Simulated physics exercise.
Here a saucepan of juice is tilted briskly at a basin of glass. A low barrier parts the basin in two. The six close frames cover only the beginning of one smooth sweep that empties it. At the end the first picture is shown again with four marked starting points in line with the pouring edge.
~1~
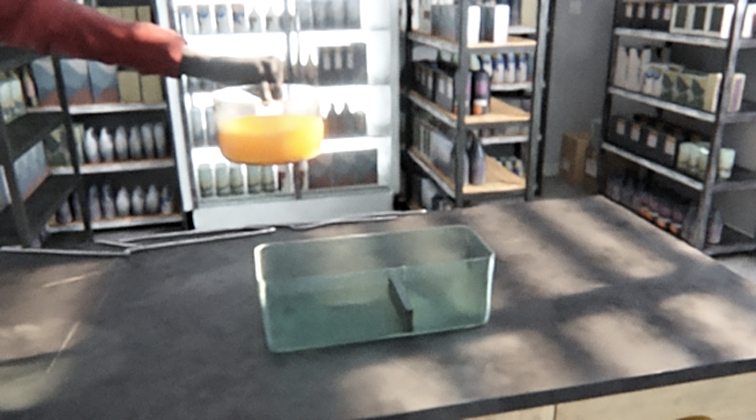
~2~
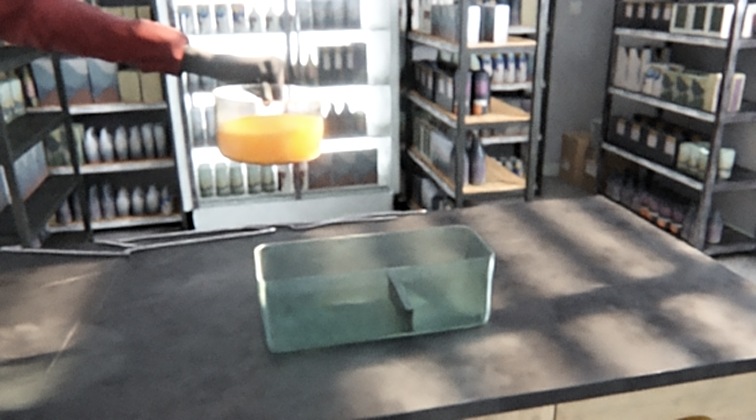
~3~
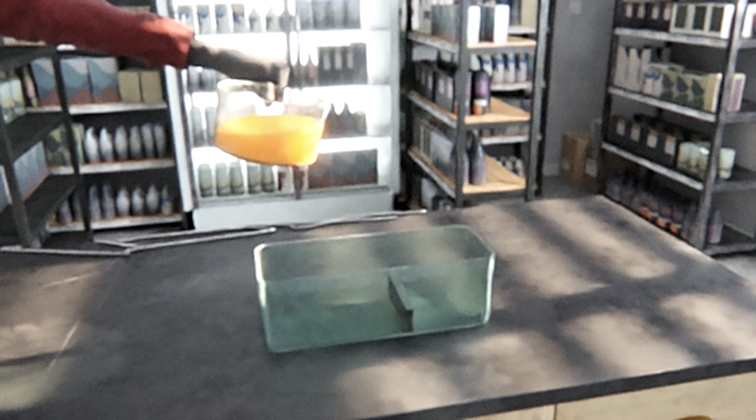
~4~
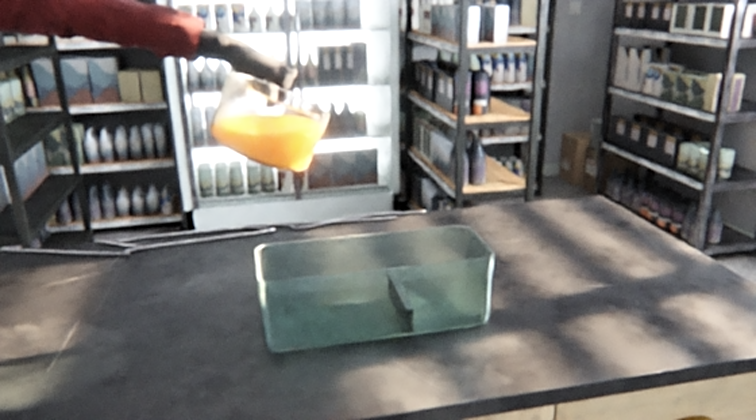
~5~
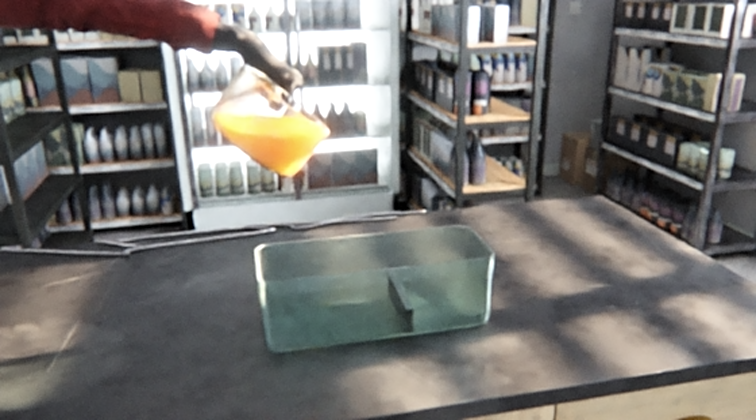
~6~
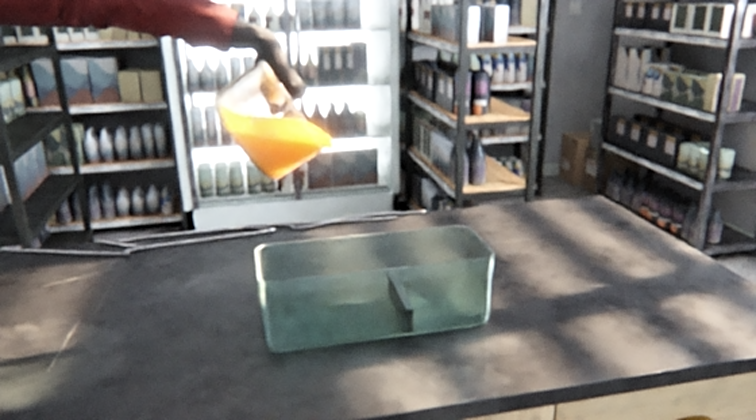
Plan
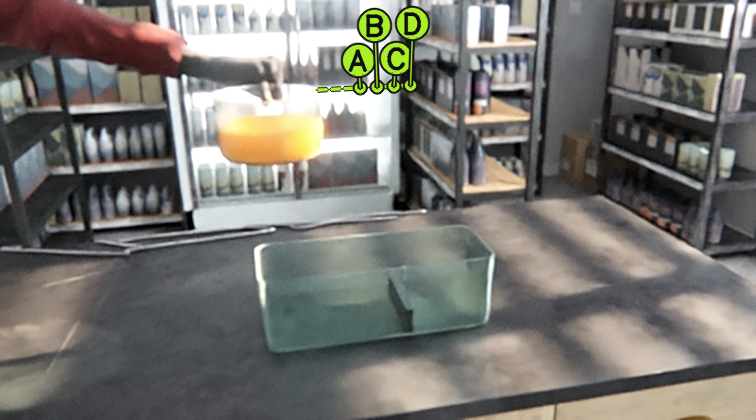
In a room lined with shelves of bottles and boxes, a dark-gloved hand at the end of a red sleeve holds a clear pan of orange juice above a glass basin with a low divider. The hand tips the pan steeply to the right, and the juice slants until it just crosses the lip.
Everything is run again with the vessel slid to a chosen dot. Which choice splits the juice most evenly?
Best: A.
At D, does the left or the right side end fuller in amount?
The right side.
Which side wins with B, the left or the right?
More ends on the right.
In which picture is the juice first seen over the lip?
Picture 6.
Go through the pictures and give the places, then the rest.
The first picture shows upright, lip at (318, 90); basin from (266, 350) to (488, 321); top of the wall at (400, 290); nothing has left yet.
The second picture shows tipped about 3°, lip at (320, 92); nothing has left yet.
The third picture shows tipped about 12°, lip at (324, 100); nothing has left yet.
The fourth picture shows tipped about 25°, lip at (327, 113); nothing has left yet.
The fifth picture shows tipped about 41°, lip at (327, 129); nothing has left yet.
The sixth picture shows tipped about 58°, lip at (322, 145); juice is over the lip, down to (328, 146).
In lime, A at (360, 87); B at (377, 87); C at (393, 86); D at (410, 85).
If A is chosen, about 42 % ends left of the wall and 56 % right of it.
If B is chosen, about 17 % ends left of the wall and 79 % right of it; 3 % is lost outside.
If C is chosen, about 16 % ends left of the wall and 78 % right of it; 6 % is lost outside.
If D is chosen, about 15 % ends left of the wall and 75 % right of it; 11 % is lost outside.
